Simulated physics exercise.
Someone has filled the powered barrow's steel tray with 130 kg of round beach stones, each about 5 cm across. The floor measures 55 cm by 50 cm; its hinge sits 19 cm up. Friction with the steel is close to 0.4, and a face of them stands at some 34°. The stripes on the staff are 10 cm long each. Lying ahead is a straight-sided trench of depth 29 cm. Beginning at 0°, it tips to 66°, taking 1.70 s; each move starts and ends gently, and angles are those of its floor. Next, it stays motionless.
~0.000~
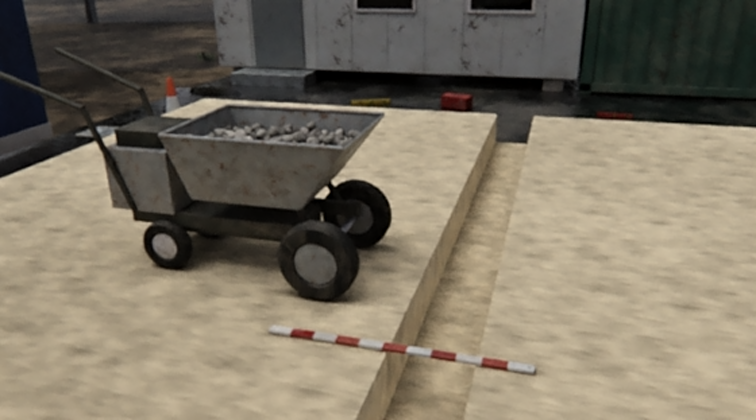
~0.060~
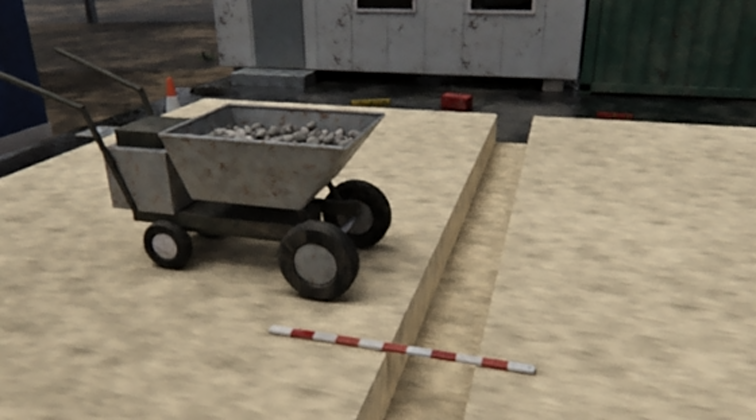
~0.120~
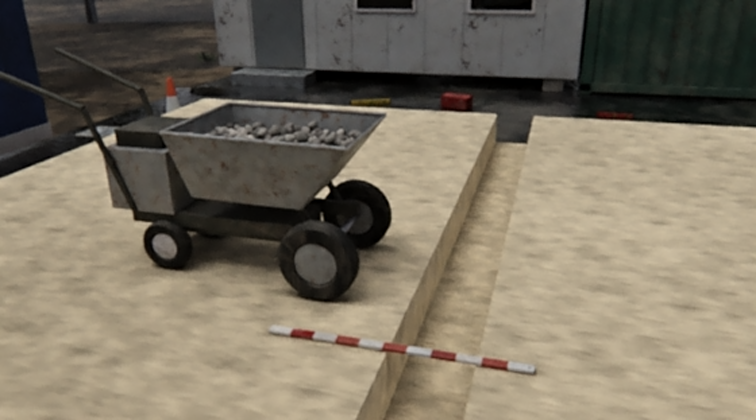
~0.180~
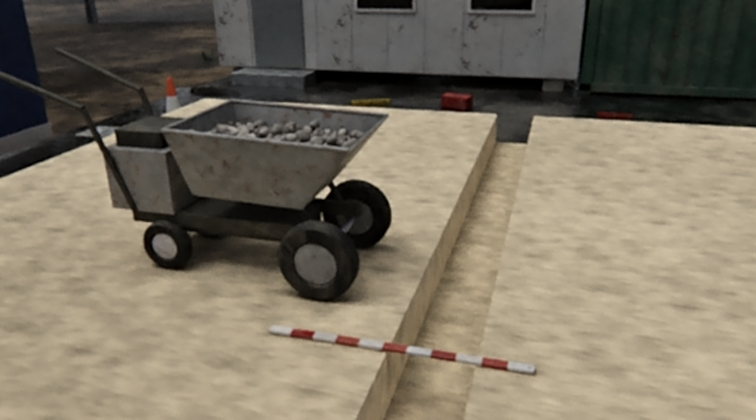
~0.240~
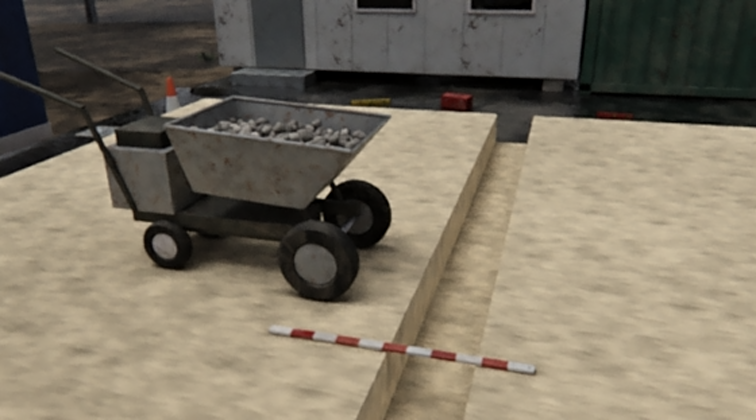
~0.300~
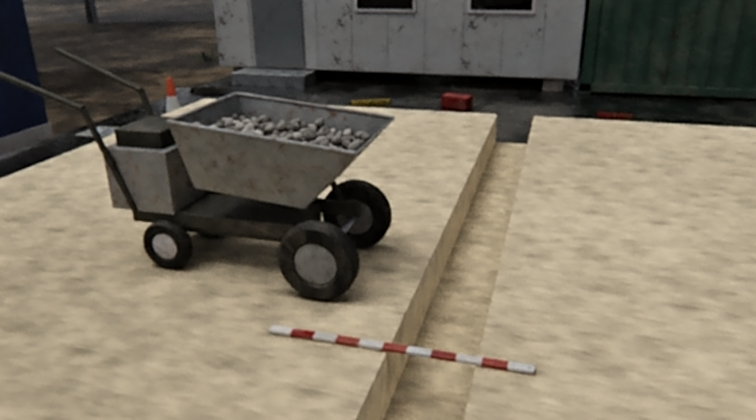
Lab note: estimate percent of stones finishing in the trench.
Approx. 62 %.
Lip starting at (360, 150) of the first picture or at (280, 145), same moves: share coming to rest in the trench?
45 %, then 95 %.
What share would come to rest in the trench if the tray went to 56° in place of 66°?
Trench share: Approx. 50%.
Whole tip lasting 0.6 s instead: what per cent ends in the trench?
Roughly 35 per cent.
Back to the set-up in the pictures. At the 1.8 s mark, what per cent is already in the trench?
About 20%.
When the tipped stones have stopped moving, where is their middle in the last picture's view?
Middle at around (480, 319), I'd say.
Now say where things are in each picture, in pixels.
The tray is at 0°, its lip at (343, 149); the top of the load is at (287, 135), in the first frame.
The tray is at 0°, its lip at (344, 149); the top of the load is at (287, 135); the stones move at 0.1 m/s on average, in the second frame.
The tray is at 1°, its lip at (346, 150); the top of the load is at (278, 134); the stones move at 0.1 m/s on average, in the third frame.
Lip at (348, 151), floor tilted 2°, highest stones at (268, 134); the stones move at 0.2 m/s on average, in the fourth frame.
The tray is at 4°, its lip at (351, 152); the top of the load is at (253, 130); the stones move at 0.3 m/s on average, in the fifth frame.
Lip at (355, 154), floor tilted 5°, highest stones at (247, 126); the stones move at 0.3 m/s on average, in the sixth frame.
After 1.3 s the floor is at 55°; 100 % in the tray; the foremost stones are at (442, 206).
After 1.8 s the floor is at 66°; 59 % in the tray, 20 % in the trench, 21 % past the trench; the foremost stones are at (567, 291).
After 2.2 s the floor is at 66°; 30 % in the tray, 32 % in the trench, 38 % past the trench; the foremost stones are at (659, 300).
After 4.1 s the floor is at 66°; 0 % in the tray, 62 % in the trench, 38 % past the trench; the foremost stones are at (727, 320).
